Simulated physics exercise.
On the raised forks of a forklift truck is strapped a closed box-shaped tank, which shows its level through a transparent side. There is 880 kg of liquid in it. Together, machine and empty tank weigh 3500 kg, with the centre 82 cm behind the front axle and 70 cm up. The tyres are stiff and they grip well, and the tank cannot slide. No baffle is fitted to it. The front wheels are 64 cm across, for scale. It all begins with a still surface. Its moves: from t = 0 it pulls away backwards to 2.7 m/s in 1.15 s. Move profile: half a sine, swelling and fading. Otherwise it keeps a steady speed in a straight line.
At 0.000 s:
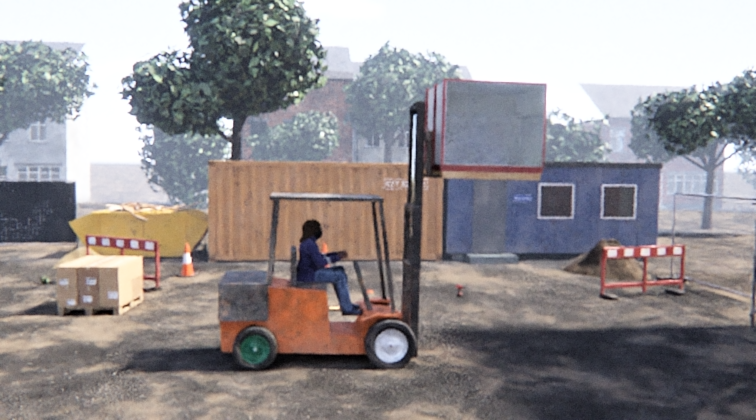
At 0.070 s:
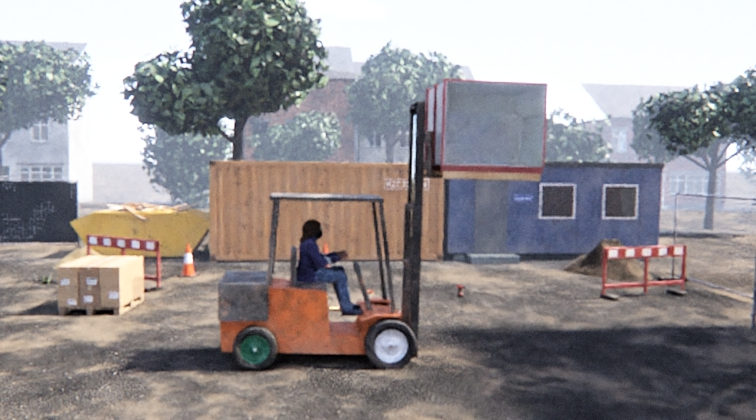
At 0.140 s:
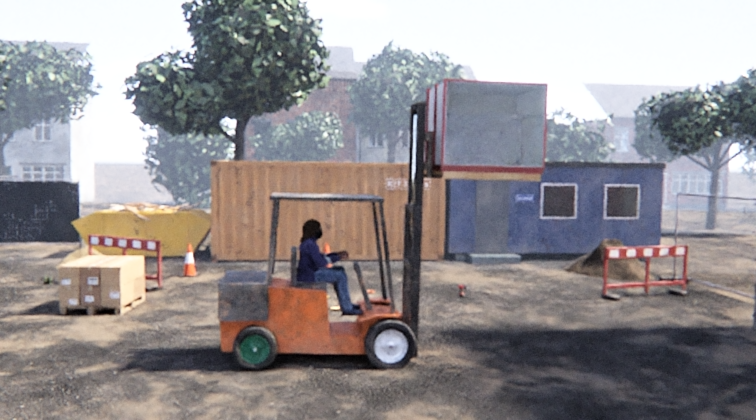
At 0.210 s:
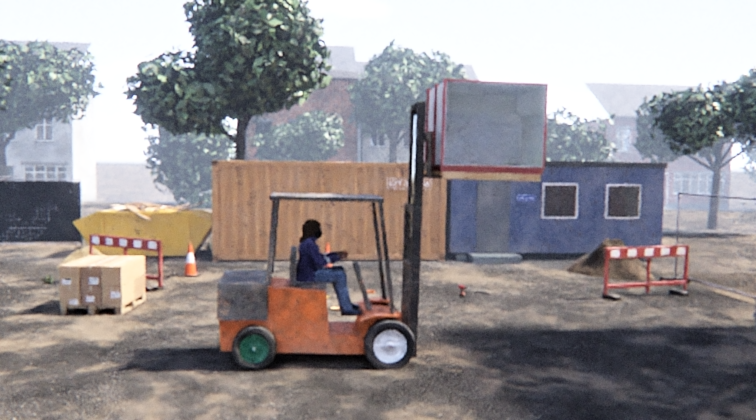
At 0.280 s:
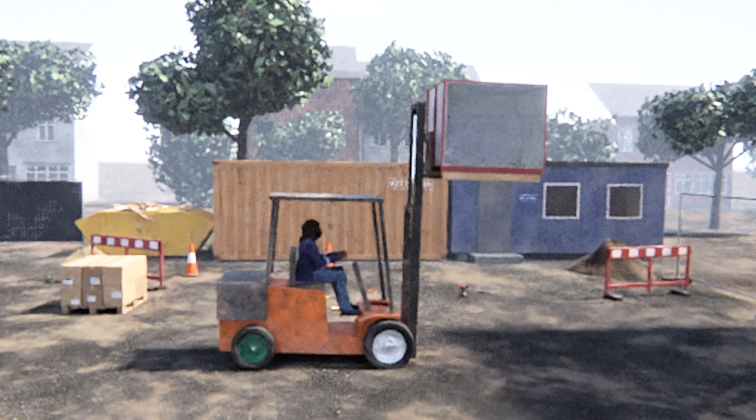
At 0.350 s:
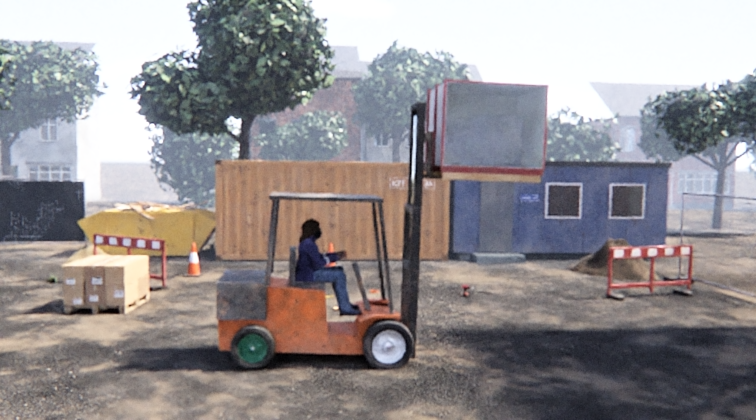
At the start, an orange forklift faces right on a dirt yard, its seated driver holding still and a big red-edged grey container raised high on the mast. Then the forklift creeps backwards, the cabins and barriers behind sliding very slightly right, while the container stays raised and upright.
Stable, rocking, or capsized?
Rocking.
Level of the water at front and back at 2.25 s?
At the front the surface is at 40 cm, while at the back it is at 92 cm.
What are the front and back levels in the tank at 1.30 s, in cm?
Front level 68 cm, back level 56 cm.
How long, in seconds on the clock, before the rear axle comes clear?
I'd put it around 0.60 s.
By 0.60 s the lean is 1° nose down, the rear 2 cm in the air; the liquid stands 44 cm at the back and 82 cm at the front.
By 1.30 s the lean is 6° nose down, the rear 14 cm in the air; the liquid stands 55 cm at the back and 69 cm at the front.
By 2.25 s the lean is 1° nose down, wheels down; the liquid stands 92 cm at the back and 41 cm at the front.
By 4.14 s all wheels are down again; the highest lift was 14 cm and the largest lean 6°.
